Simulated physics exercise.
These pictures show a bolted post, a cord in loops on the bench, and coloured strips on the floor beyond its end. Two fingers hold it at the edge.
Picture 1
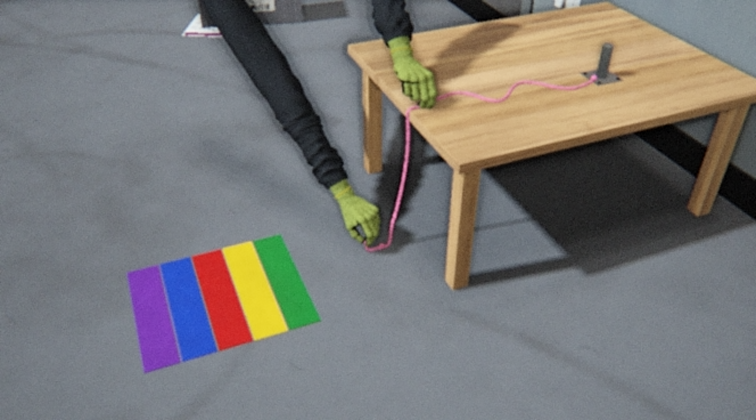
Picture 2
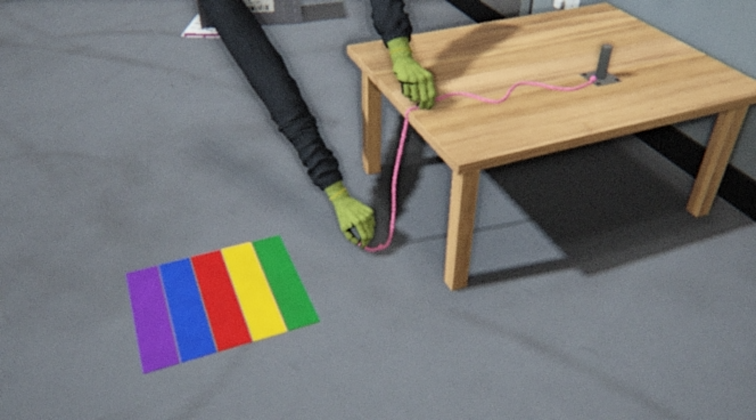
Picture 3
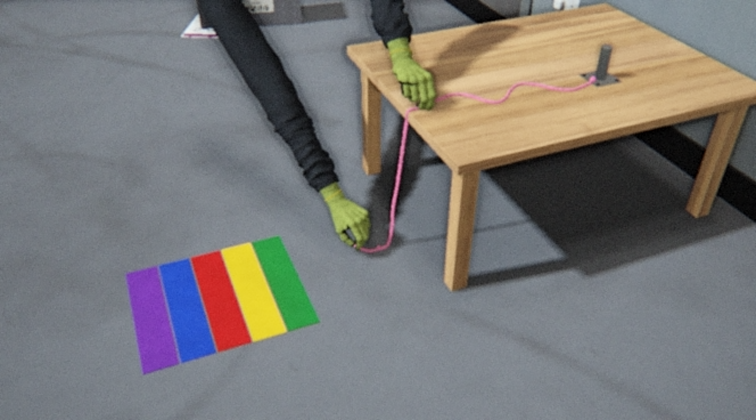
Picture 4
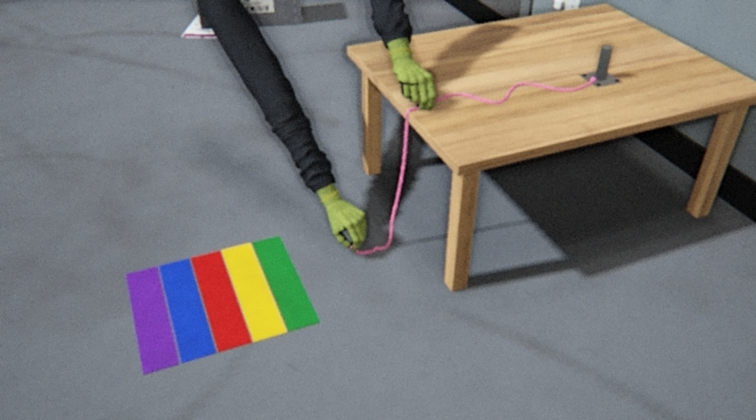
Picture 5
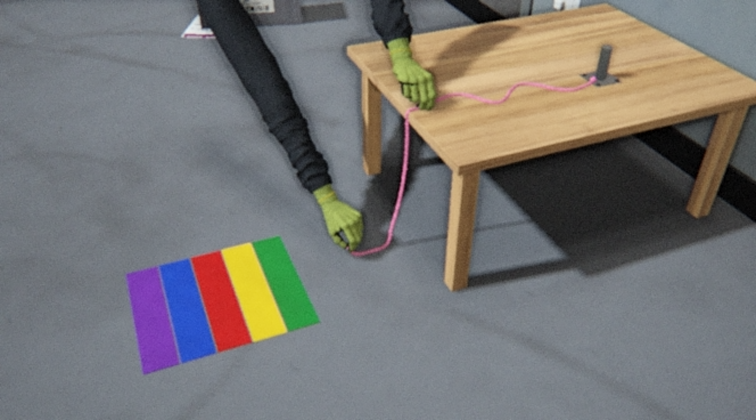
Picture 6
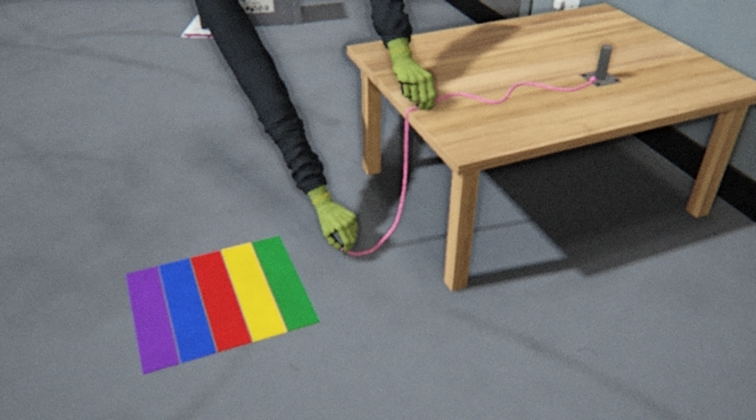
At first, one green-gloved hand holds a pink cord at the edge of a wooden table while the other grips its end near the floor, beside strips of purple, blue, red, yellow and green. The lower hand then shifts slightly left, drawing the cord's end along, while the upper hand stays still.
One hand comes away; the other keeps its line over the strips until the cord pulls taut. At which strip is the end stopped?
It halts on the red strip.
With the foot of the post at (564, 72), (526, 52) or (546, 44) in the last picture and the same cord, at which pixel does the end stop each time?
In that order: (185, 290), (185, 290) and (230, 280).
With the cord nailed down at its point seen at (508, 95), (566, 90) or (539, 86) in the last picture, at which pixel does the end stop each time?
Near (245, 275), (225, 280) and (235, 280).
Soon after, end near (275, 267); over green.
Then, end near (239, 276); over yellow.
At full stretch, end near (218, 282); over red. Over red.
